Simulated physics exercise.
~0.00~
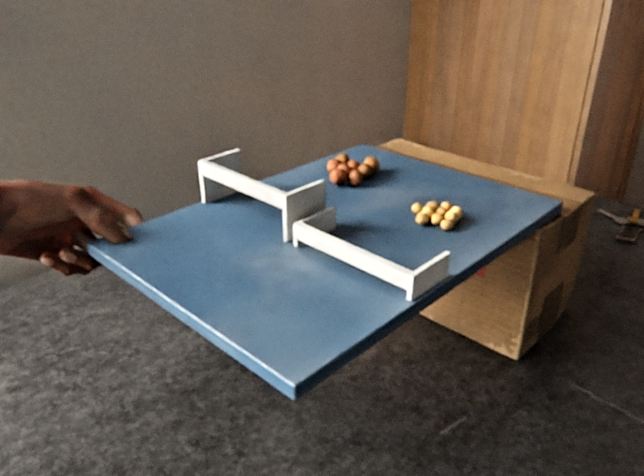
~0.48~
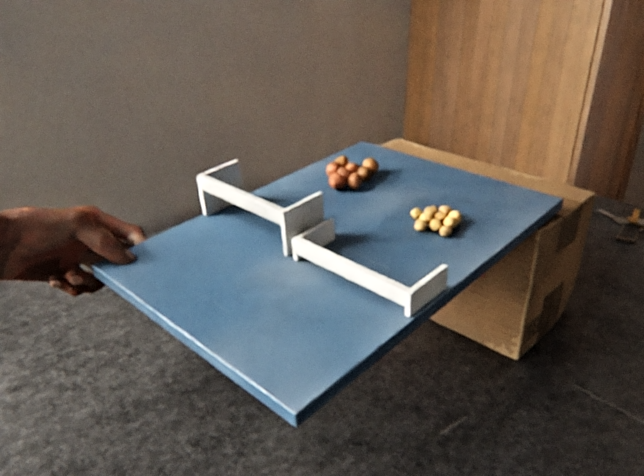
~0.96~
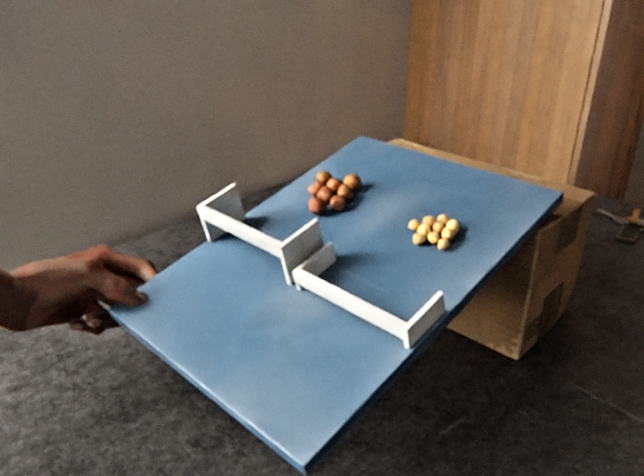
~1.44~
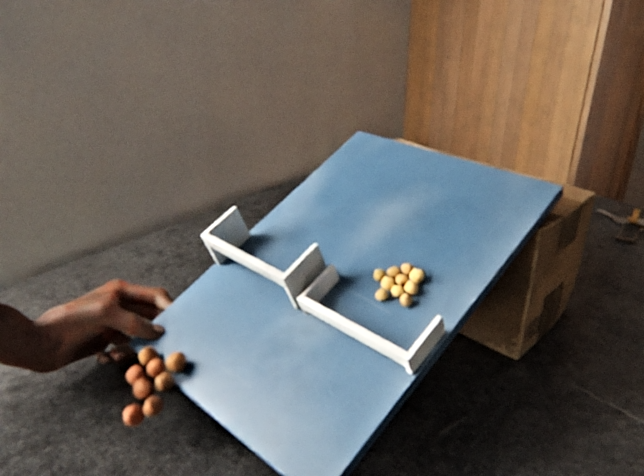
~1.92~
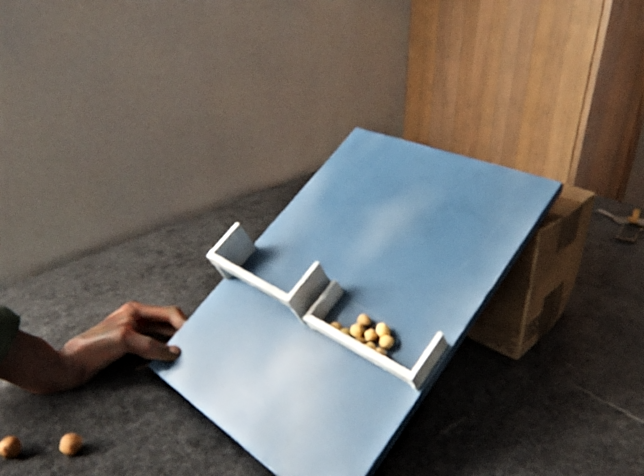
A hand lowers a blue board until brown balls roll off and yellow ones stop at a barrier.
